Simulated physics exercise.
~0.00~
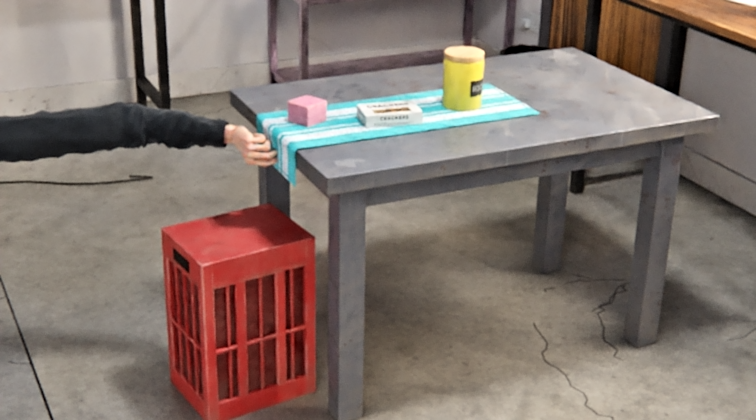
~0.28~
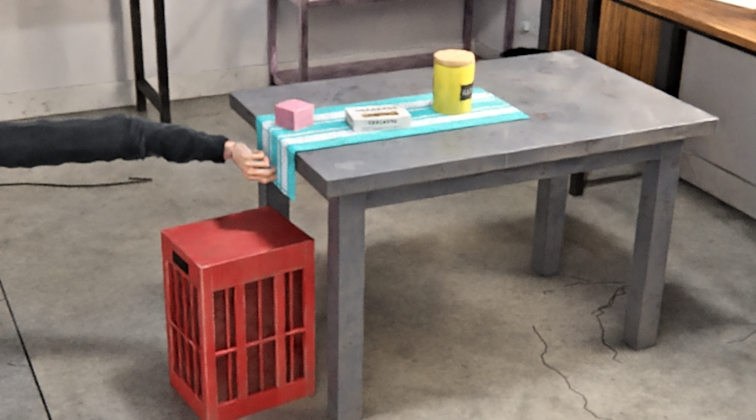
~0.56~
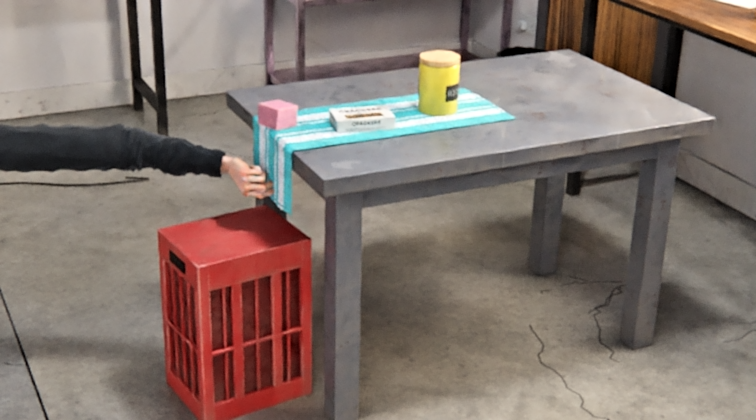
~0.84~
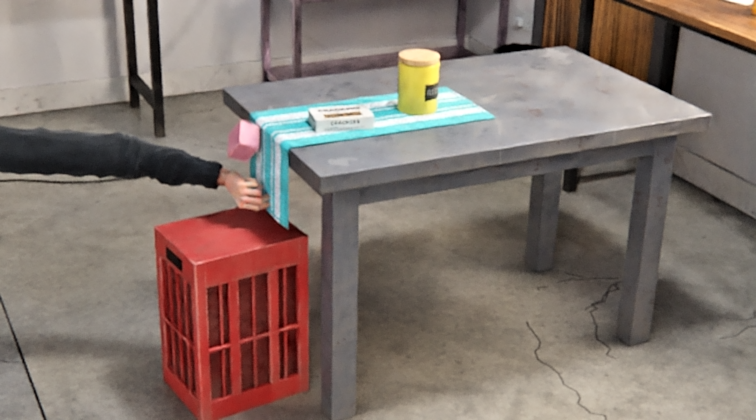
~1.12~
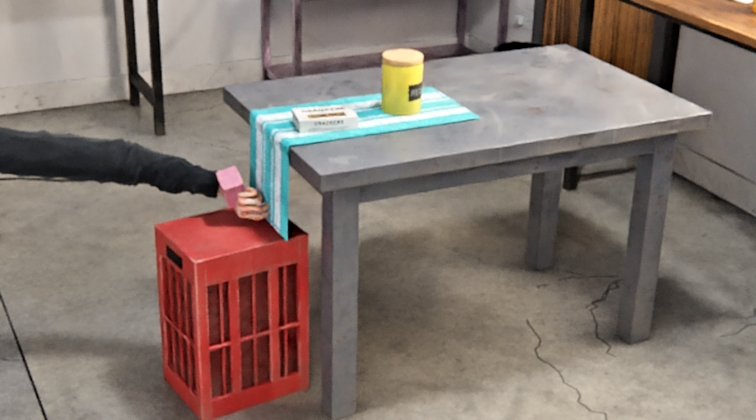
In a room with a concrete floor, a slightly swaying camera looks down at a grey table with a red crate standing below its left end. A turquoise striped cloth lies across the tabletop, holding a pink block, a white packet and an upright yellow canister. A hand in a dark sleeve grips the cloth's hanging end and slowly draws it down, carrying all three objects left. The pink block reaches the edge, tips and drops toward the hand. Finally the hem is down at the crate, the block is tilted beside the hand, and the packet and canister remain on the table.
